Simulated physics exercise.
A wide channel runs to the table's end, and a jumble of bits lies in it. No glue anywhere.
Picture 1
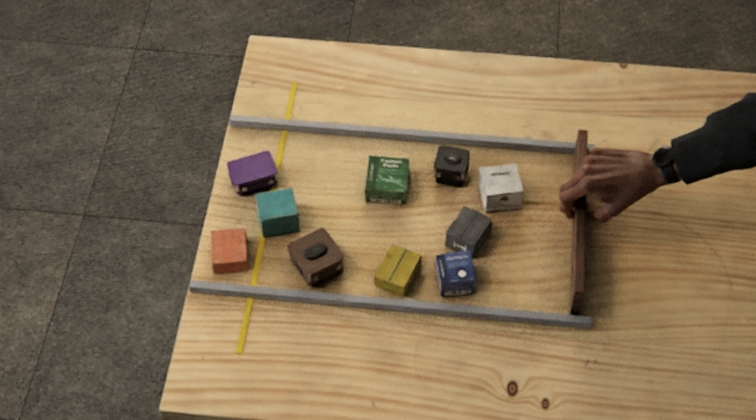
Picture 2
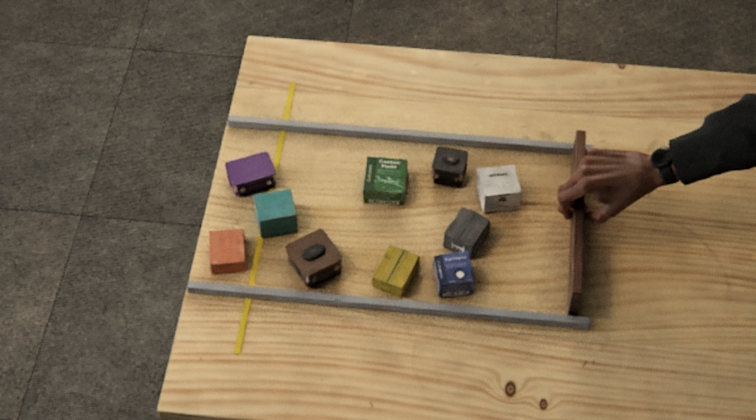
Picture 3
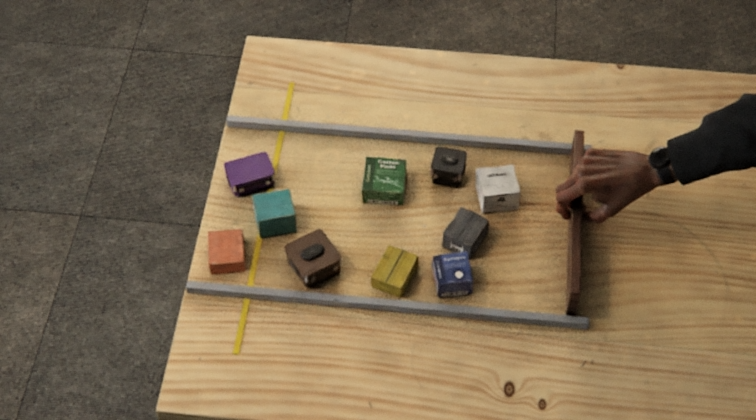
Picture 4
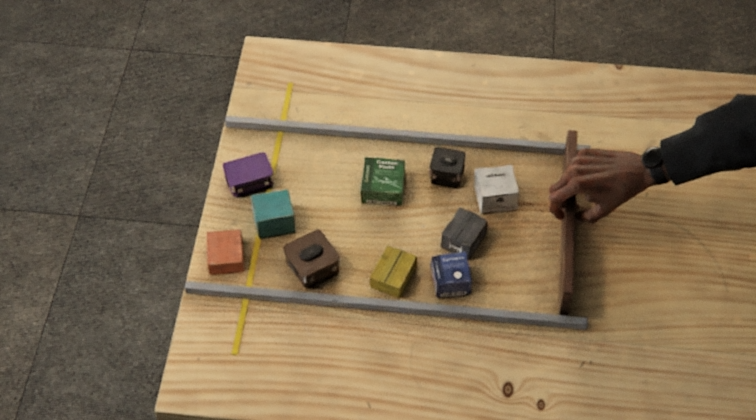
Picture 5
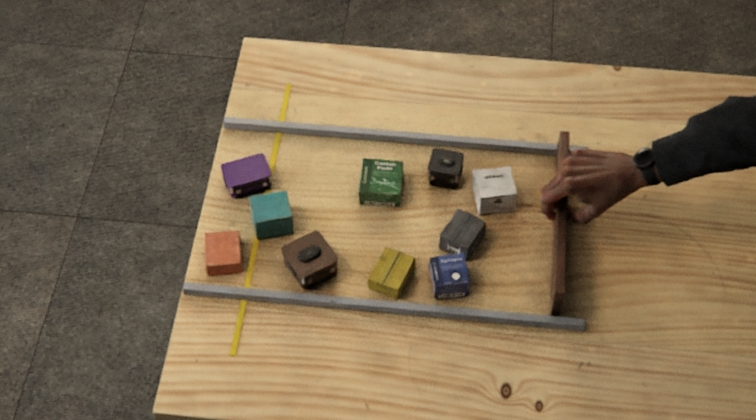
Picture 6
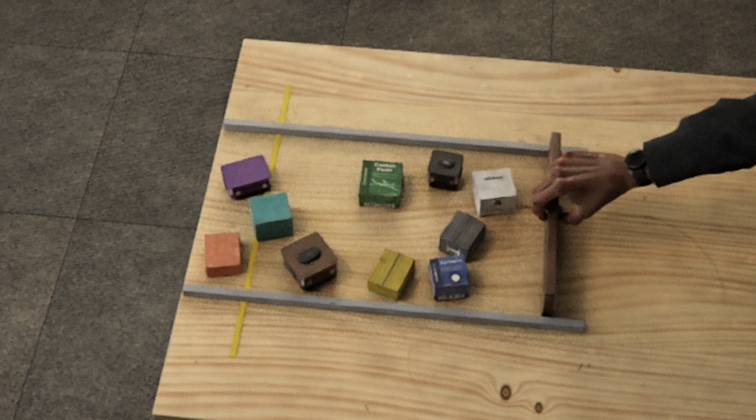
On a pale wooden table above a grey tiled floor, seen from high up, two long grey rails form a wide channel crossed by yellow tape. Purple, orange and turquoise blocks lie at the left, with brown, green, yellow, black, grey, blue and white ones to their right. A dark-sleeved hand slides a brown board slightly left while the pieces stay put and the view drifts very faintly.
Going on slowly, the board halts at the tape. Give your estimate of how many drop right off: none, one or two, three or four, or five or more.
My estimate: Three or four.
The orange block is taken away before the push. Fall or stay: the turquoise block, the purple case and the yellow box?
Turquoise block - safe; purple case - gone; yellow box - safe.
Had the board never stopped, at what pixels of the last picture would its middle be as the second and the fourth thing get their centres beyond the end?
I'd put the first at about (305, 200) and the next at about (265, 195).
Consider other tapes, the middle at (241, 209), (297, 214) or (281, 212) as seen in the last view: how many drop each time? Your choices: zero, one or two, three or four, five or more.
In order: At least five, one or two, three to four.
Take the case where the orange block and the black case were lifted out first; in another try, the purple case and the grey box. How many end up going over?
First 2, then 2.
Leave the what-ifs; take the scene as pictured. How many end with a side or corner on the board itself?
Count: 4.
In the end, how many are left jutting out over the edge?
3 overhanging.
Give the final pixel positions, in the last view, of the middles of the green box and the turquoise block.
I'd put one close to (212, 169) and the other close to (209, 210).
Soon after, none off yet; orange block at rest near (223, 254); purple case at rest near (247, 178); turquoise block at rest near (271, 216).
After that, none off yet; orange block moving near (215, 252); purple case at rest near (247, 178); turquoise block at rest near (271, 216).
In the end, the number that fall off is three or four; gone, brown case, purple case and orange block.
